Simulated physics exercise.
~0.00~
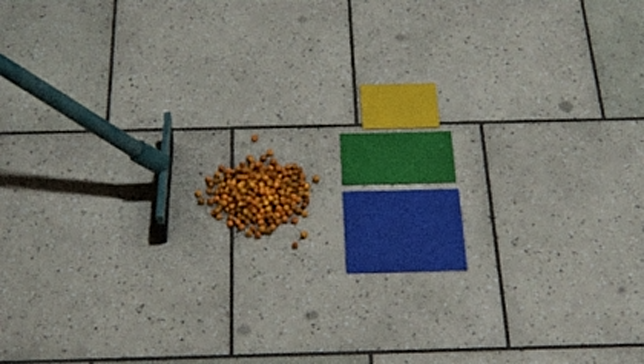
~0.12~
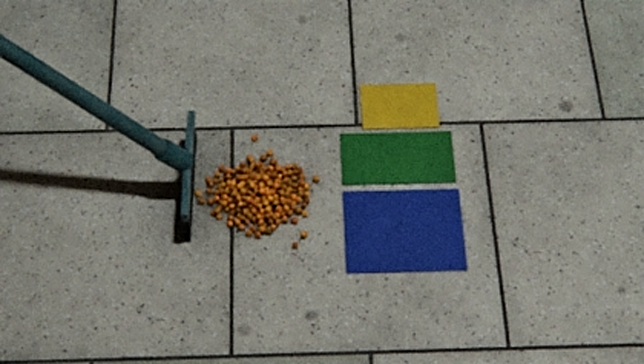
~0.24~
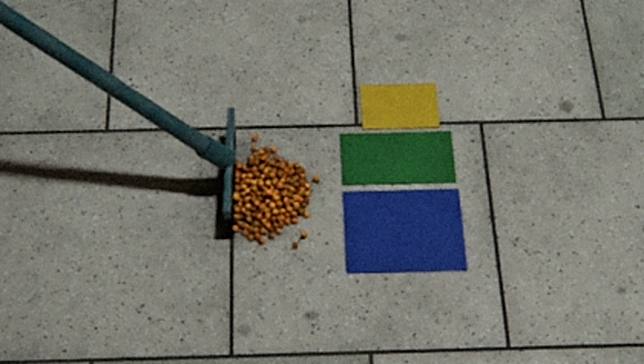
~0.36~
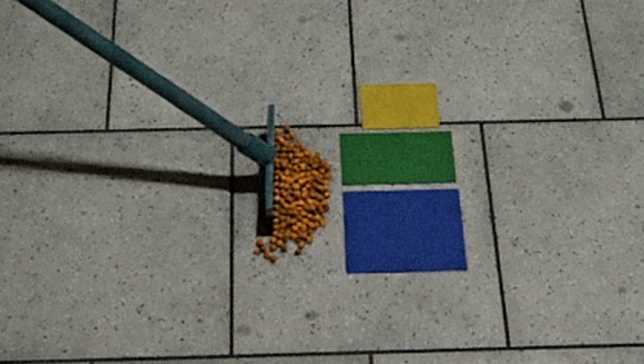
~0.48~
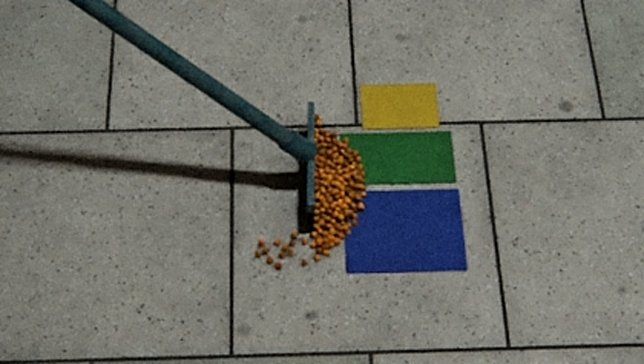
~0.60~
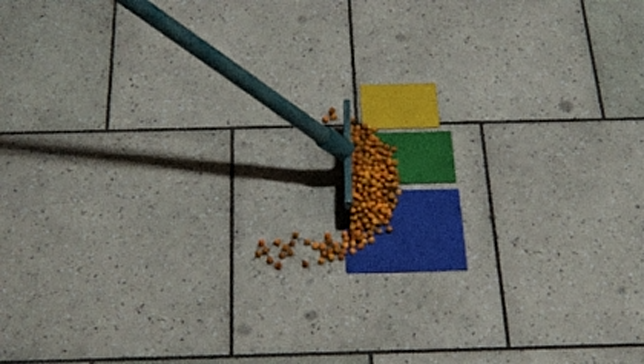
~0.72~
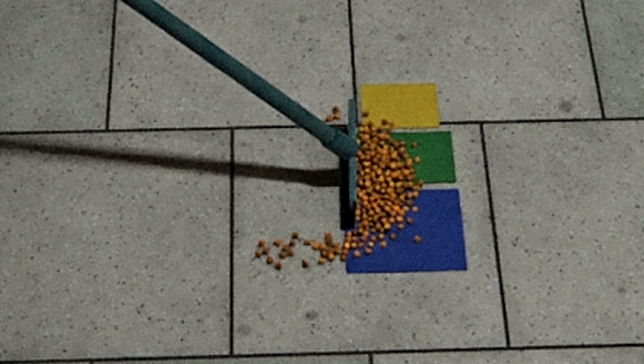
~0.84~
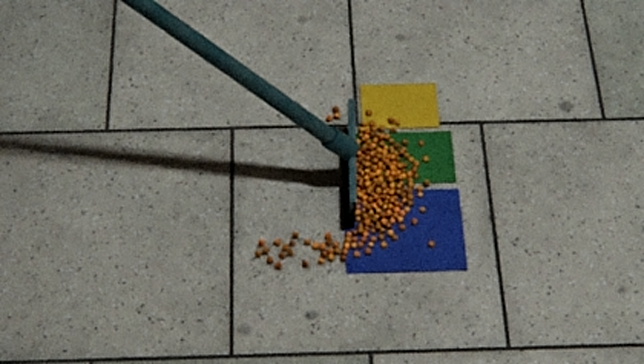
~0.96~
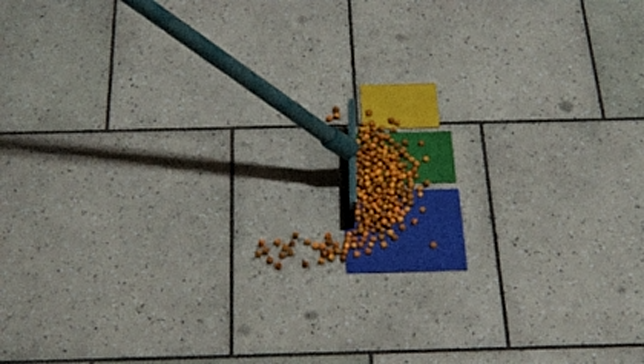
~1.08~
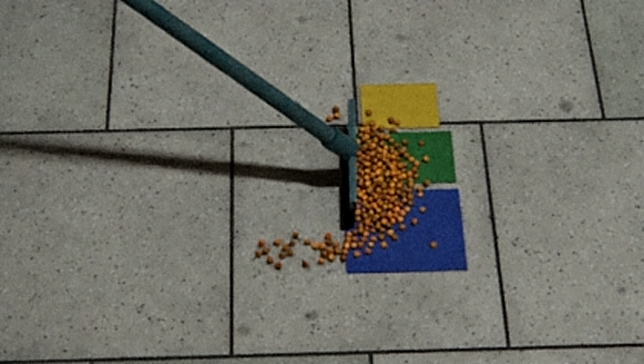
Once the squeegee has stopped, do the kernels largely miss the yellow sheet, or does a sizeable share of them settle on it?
They largely miss the yellow sheet, with only a few kernels at its lower edge. The green and blue sheets each end up with a sizeable share of the pile.
